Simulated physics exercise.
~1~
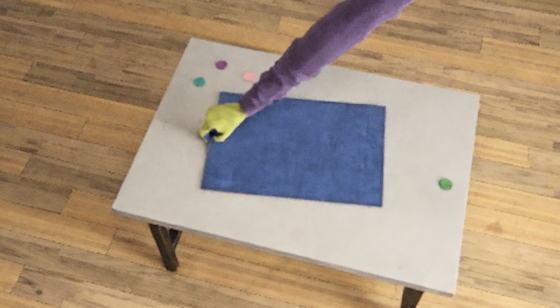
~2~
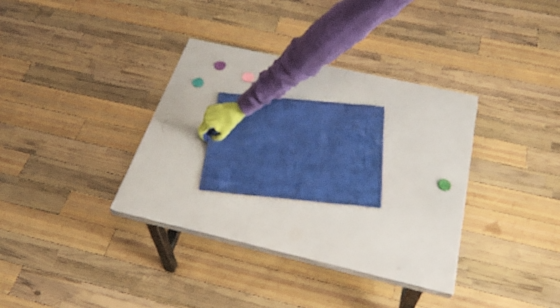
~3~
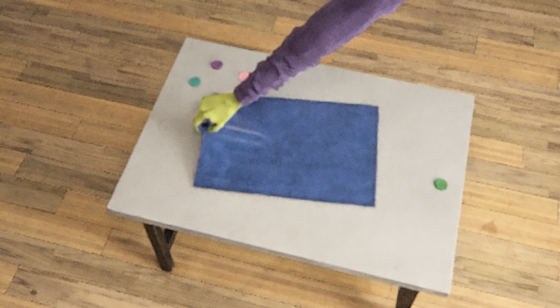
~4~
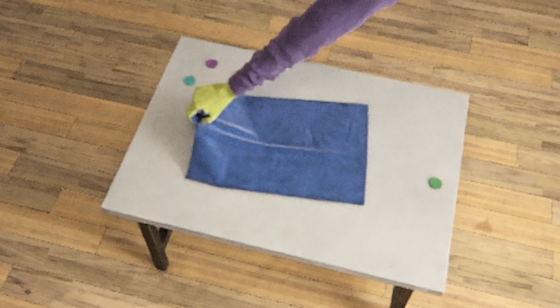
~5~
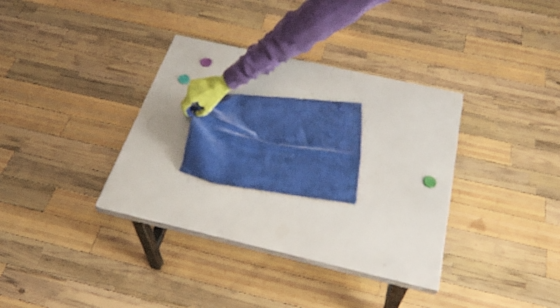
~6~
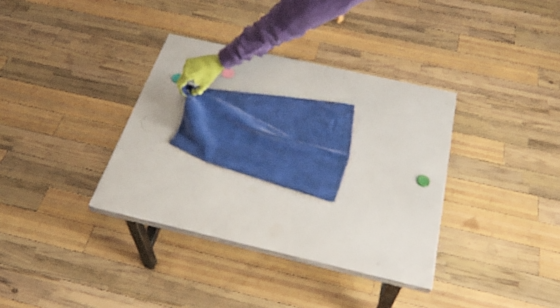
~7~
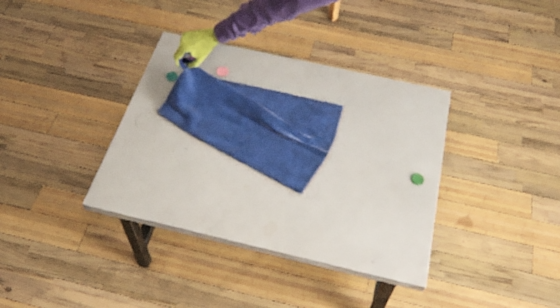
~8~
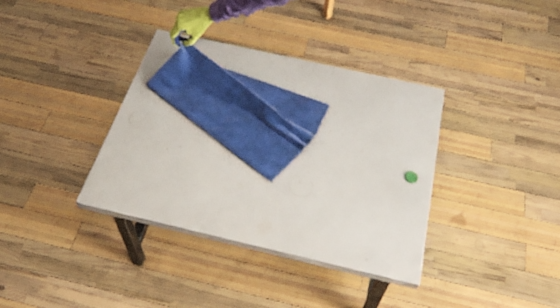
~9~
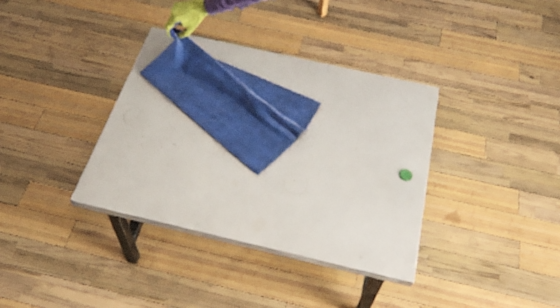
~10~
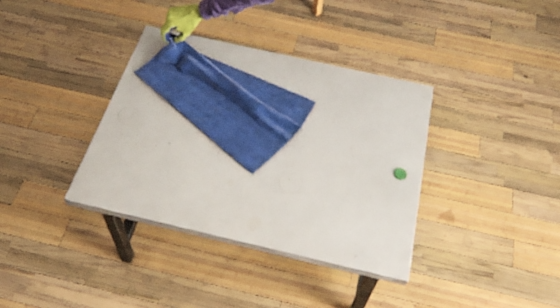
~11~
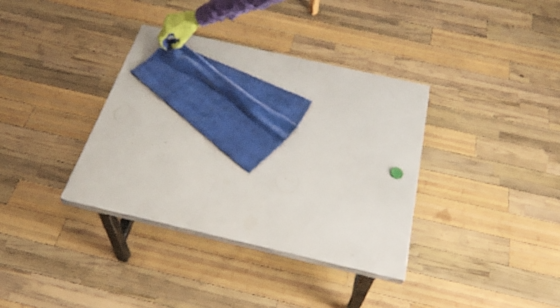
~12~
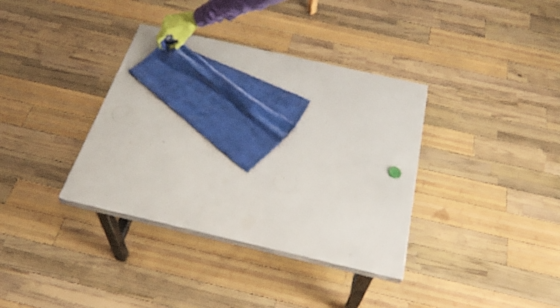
A blue hand towel lies flat on a pale grey desk, seen from above at an angle, with a wooden floor around it. Small purple, teal and pink discs sit near the desk's upper left corner, and a green one lies toward the right edge. A purple-sleeved arm with a yellow-green glove pinches the towel's upper left corner, lifts it and drags it toward the far left of the desk. The towel creases, swings round and slides over the three discs. It ends slanted and partly folded near the far left corner, the glove still at its tip and the green disc uncovered.
